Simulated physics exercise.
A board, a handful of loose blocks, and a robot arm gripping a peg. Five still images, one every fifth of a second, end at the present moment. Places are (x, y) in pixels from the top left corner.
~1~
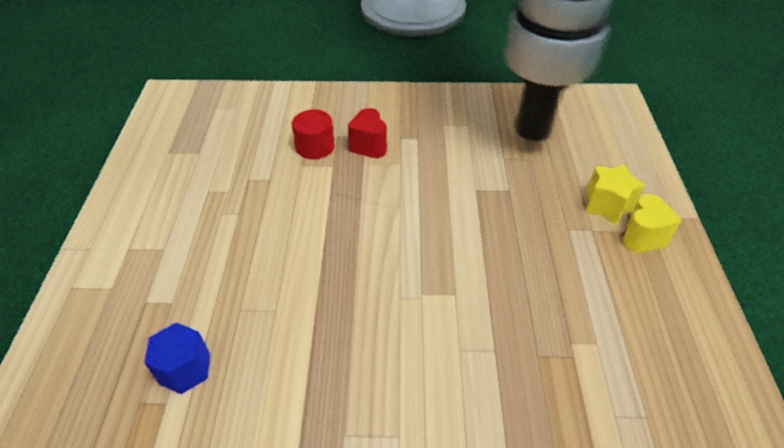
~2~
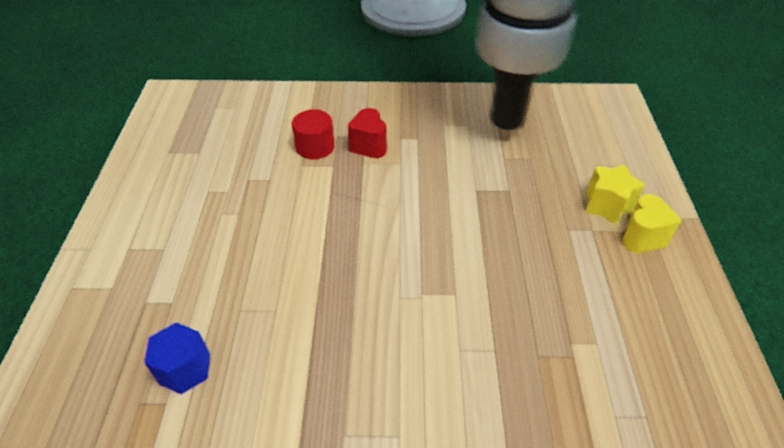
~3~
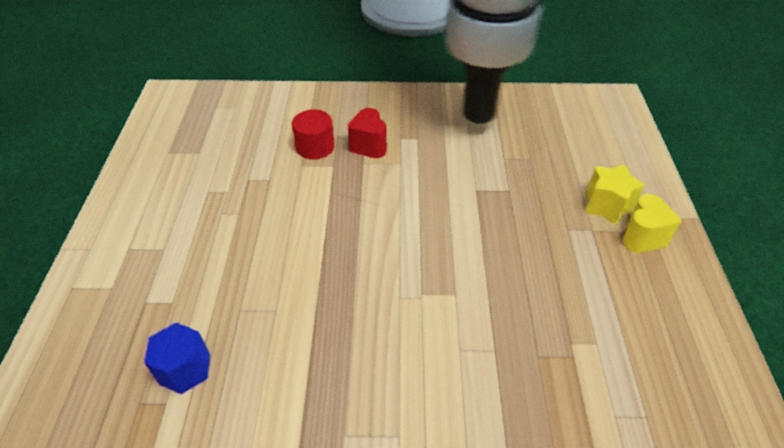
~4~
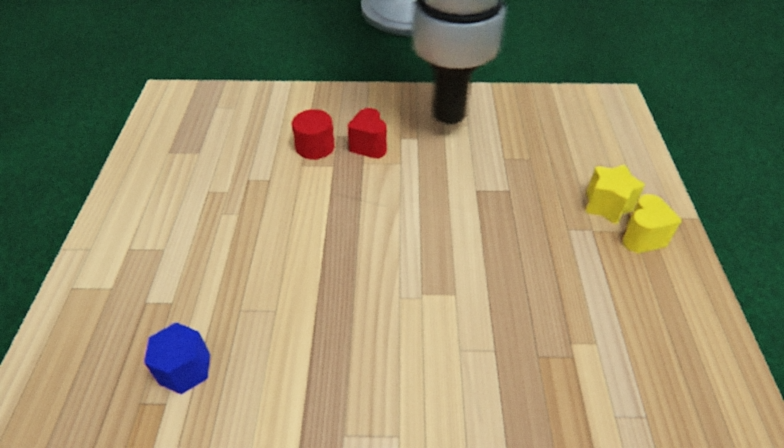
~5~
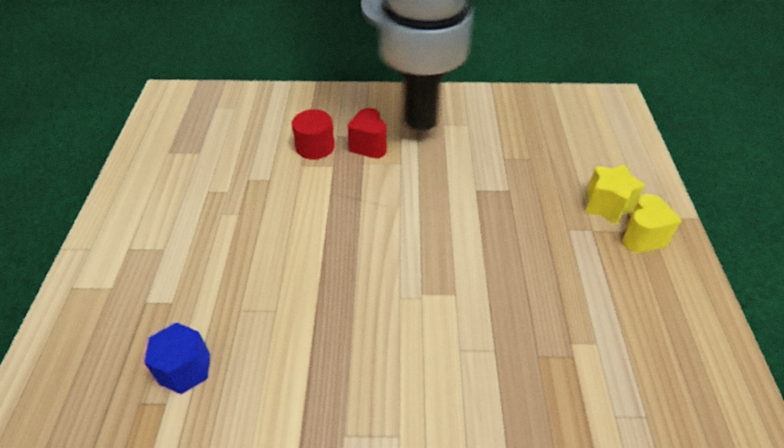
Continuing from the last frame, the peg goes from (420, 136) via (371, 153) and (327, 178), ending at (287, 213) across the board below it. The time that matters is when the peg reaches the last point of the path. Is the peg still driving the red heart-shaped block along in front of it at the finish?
Going by the path, no.
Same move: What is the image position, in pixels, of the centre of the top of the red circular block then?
Just about (294, 121).
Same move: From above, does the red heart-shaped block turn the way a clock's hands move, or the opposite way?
From above, the turn goes clockwise.
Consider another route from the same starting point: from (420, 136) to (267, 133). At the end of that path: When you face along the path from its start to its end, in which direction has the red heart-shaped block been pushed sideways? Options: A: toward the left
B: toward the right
I'll go with A - toward the left.
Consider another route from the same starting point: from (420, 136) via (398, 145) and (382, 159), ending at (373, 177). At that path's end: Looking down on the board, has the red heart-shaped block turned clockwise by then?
Final answer: Yes.
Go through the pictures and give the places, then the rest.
Peg's lower end (533, 131); red circular block (312, 121); red heart-shaped block (368, 121), in the first picture.
Peg (507, 121); blocks still, in the second picture.
Peg (479, 114); blocks still, in the third picture.
Peg (449, 115); blocks still, in the fourth picture.
Peg (421, 121); red circular block (312, 121); red heart-shaped block (368, 121), in the fifth picture.
On the path given first. One third of the way, peg (370, 138); red circular block (304, 121); red heart-shaped block (338, 130).
Two thirds of the way, peg (324, 163); red circular block (294, 121); red heart-shaped block (291, 148), turned 35° clockwise.
At the end, peg (284, 198); red circular block (294, 121); red heart-shaped block (282, 151), turned 65° clockwise.
